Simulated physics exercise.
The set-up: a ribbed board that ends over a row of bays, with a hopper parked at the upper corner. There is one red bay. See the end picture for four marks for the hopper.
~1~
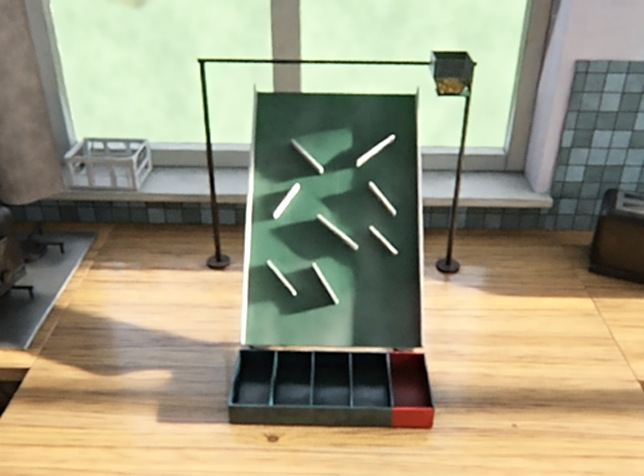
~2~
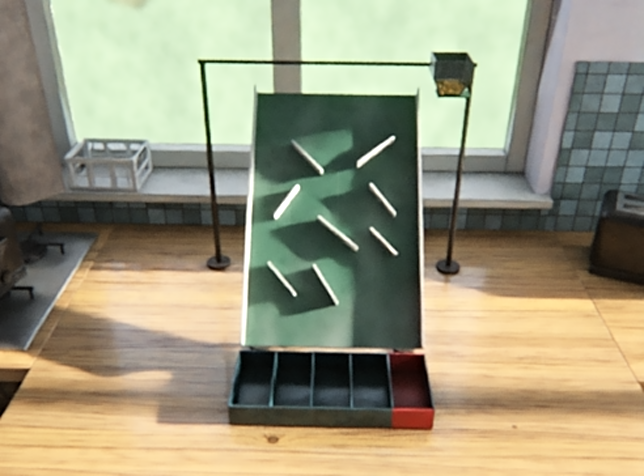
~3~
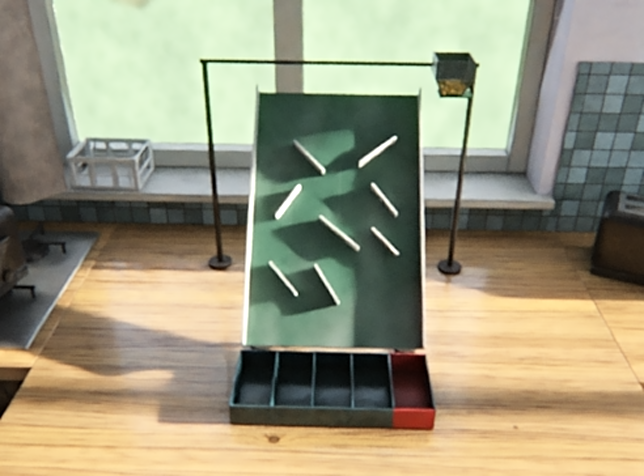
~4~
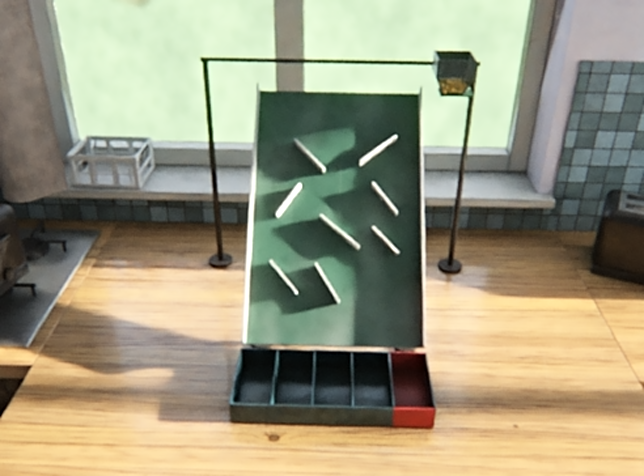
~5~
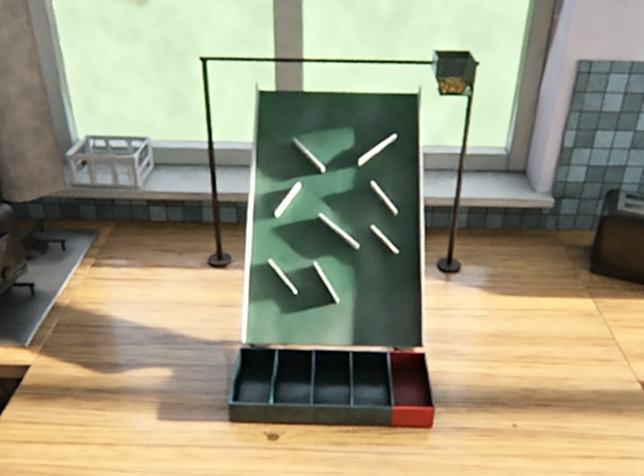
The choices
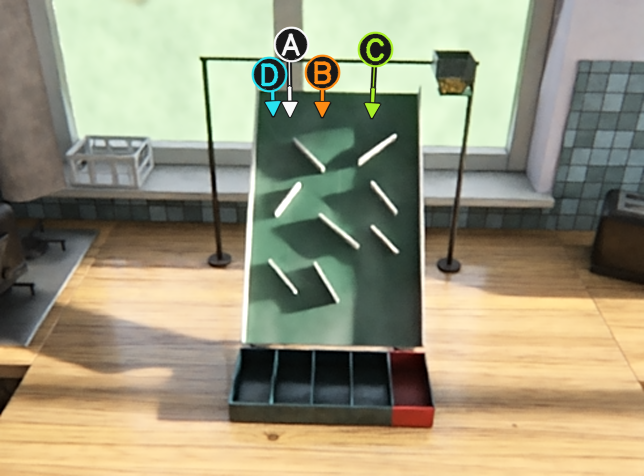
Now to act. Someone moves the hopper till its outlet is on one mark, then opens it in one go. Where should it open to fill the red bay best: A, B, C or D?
B beats the others.
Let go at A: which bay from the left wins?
The first from the left.
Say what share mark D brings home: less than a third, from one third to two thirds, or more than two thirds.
It is less than a third.
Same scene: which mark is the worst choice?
That is mark D.
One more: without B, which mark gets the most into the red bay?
C.
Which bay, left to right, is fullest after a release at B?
The fifth.
On the marked copy, mark A meets the board at (289, 111); mark B meets the board at (322, 111); mark C meets the board at (371, 112); mark D meets the board at (273, 110).
With A, roughly a quarter in the red bay, roughly two thirds in other bays, about a tenth outside the box.
With B, the larger part in the red bay, about a tenth in other bays.
With C, roughly half in the red bay, roughly a third in other bays, about a tenth outside the box.
With D, about a tenth in the red bay, the larger part in other bays, about a tenth outside the box.
